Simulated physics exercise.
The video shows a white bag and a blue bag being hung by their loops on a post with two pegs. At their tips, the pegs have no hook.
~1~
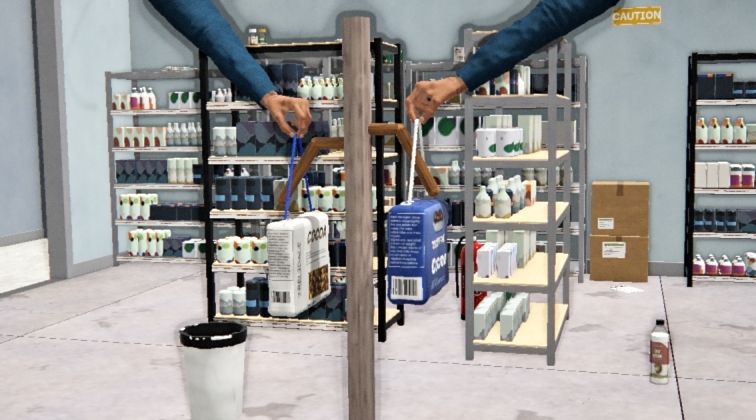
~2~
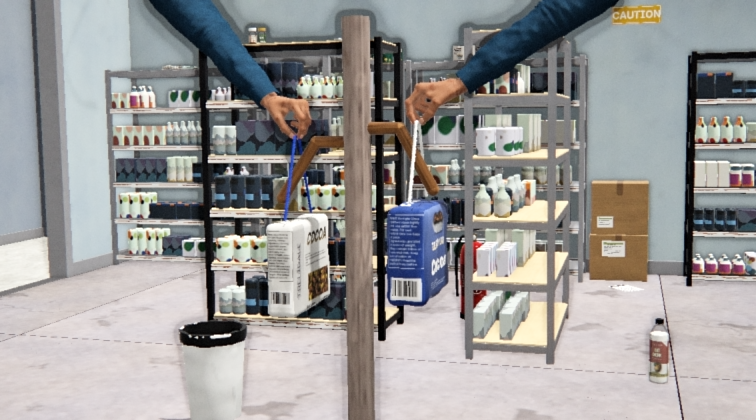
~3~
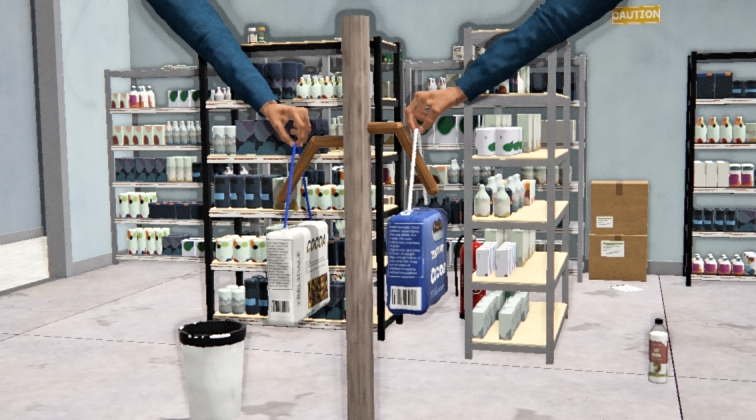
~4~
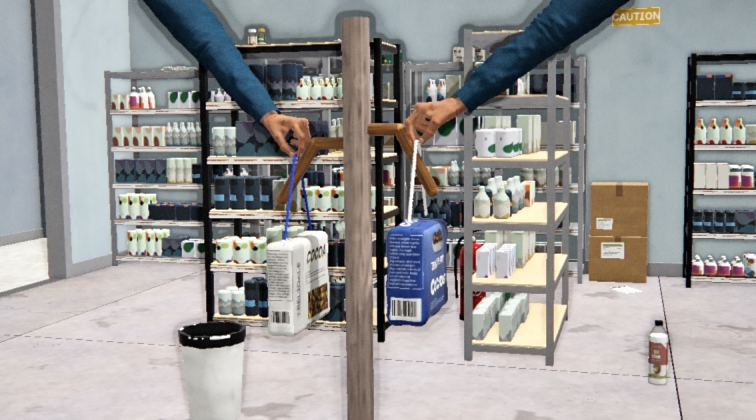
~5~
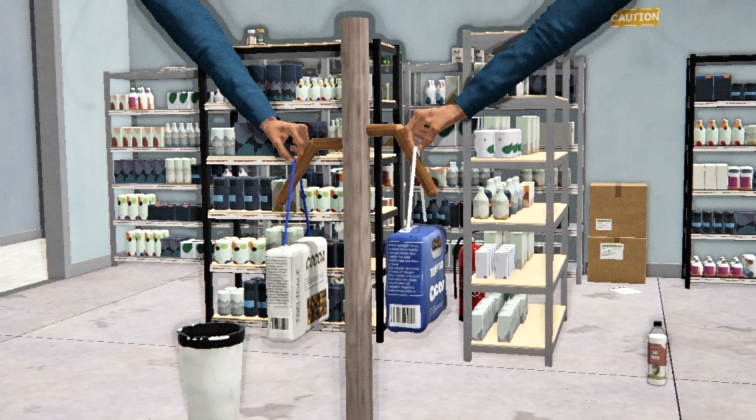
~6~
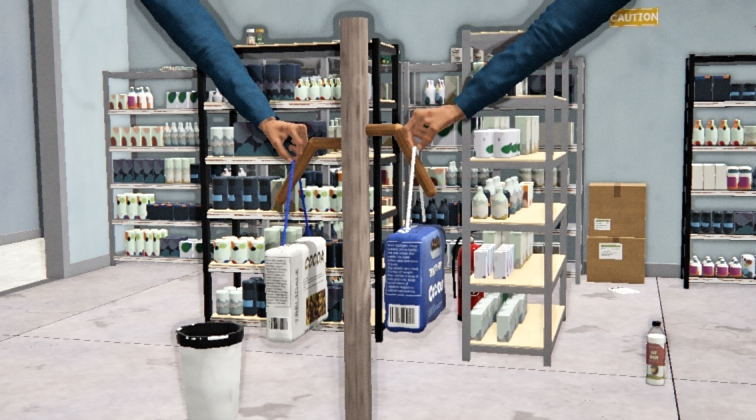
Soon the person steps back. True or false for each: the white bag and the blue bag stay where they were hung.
White bag - false. Blue bag - false.
Then, 0.28 s later than the last view, white bag falling near (299, 386); blue bag falling near (417, 378).
Then, 0.56 s later than the last view, white bag on the floor; blue bag on the floor.
Finally, white bag on the floor; blue bag on the floor. The white bag slips off its peg and the blue bag drops to the floor.
